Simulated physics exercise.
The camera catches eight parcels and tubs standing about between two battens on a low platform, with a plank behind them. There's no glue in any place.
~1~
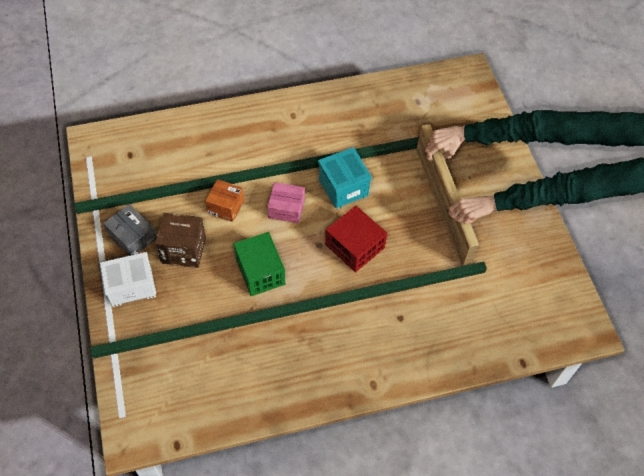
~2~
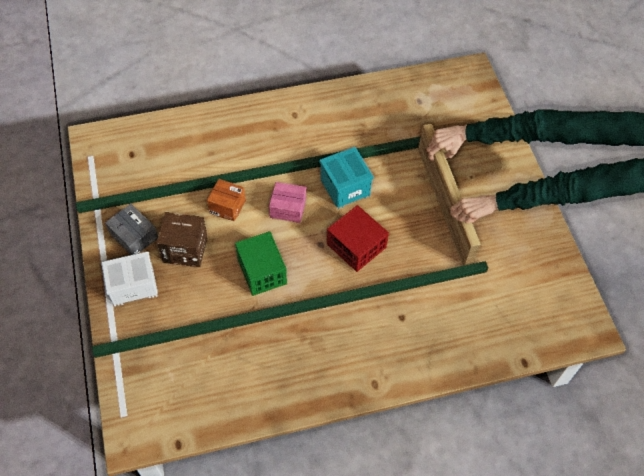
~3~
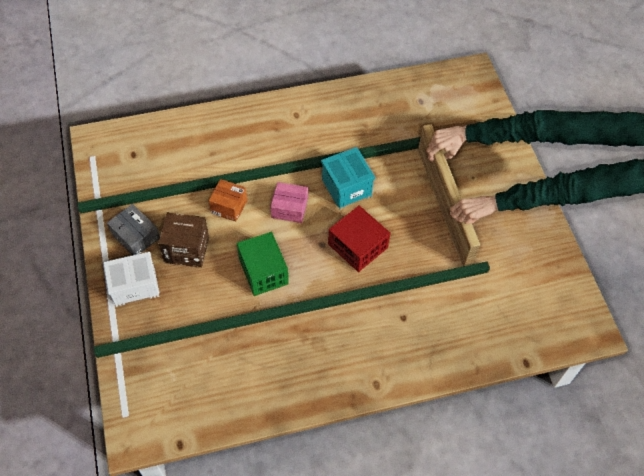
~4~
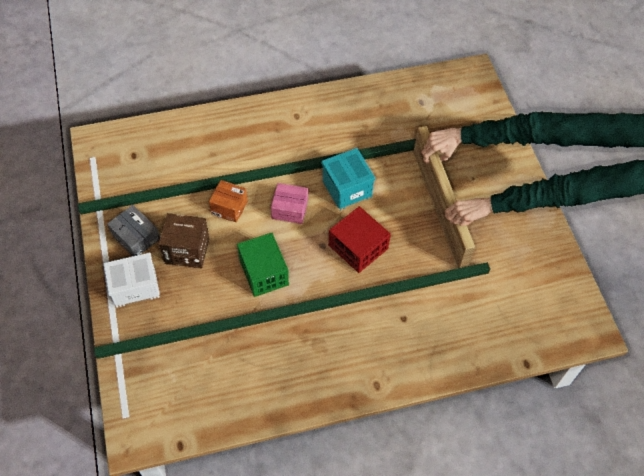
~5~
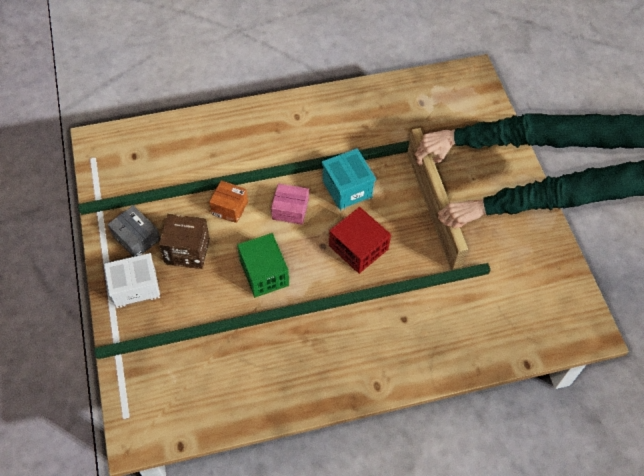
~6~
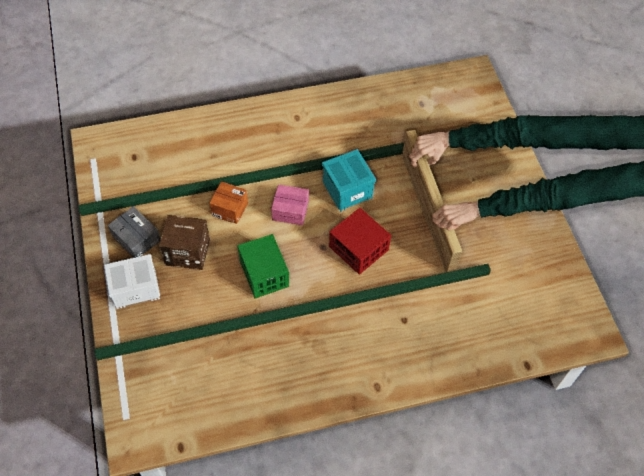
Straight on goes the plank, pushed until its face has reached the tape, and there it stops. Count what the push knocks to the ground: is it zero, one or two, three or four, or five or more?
After that push, what drops off the edge is a minimum of five.
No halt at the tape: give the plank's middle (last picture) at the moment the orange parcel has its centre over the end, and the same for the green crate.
(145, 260) and (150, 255), more or less.
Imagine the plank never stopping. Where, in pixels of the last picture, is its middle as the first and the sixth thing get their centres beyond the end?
Roughly (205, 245) and then roughly (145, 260).
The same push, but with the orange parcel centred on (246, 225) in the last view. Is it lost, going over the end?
It goes off the edge.
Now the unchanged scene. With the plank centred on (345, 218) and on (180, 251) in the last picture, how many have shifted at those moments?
3 at one spot and 8 at the other.
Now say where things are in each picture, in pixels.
White tote (129, 280); grey parcel (130, 231); brown box (181, 240); plank (446, 194); tape (104, 275), in the first frame.
Grey parcel (132, 230); orange parcel (227, 200), in the second frame.
Brown box (185, 240); red crate (359, 239), in the third frame.
White tote (133, 280); plank (442, 196), in the fourth frame.
Grey parcel (134, 232); green crate (264, 265), in the fifth frame.
White tote (133, 282); grey parcel (135, 233); brown box (185, 243); plank (430, 200); tape (108, 277), in the sixth frame.
Soon after, none off yet; white tote at rest near (133, 282); grey parcel at rest near (135, 233); brown box at rest near (185, 243).
After that, none off yet; white tote displaced about its own width near (102, 293); grey parcel displaced a little near (122, 226); brown box displaced about its own width near (129, 259).
In the end, the number that fall off is five or more; gone, turquoise tote, red crate, pink box, green crate, orange parcel, brown box, grey parcel and white tote.
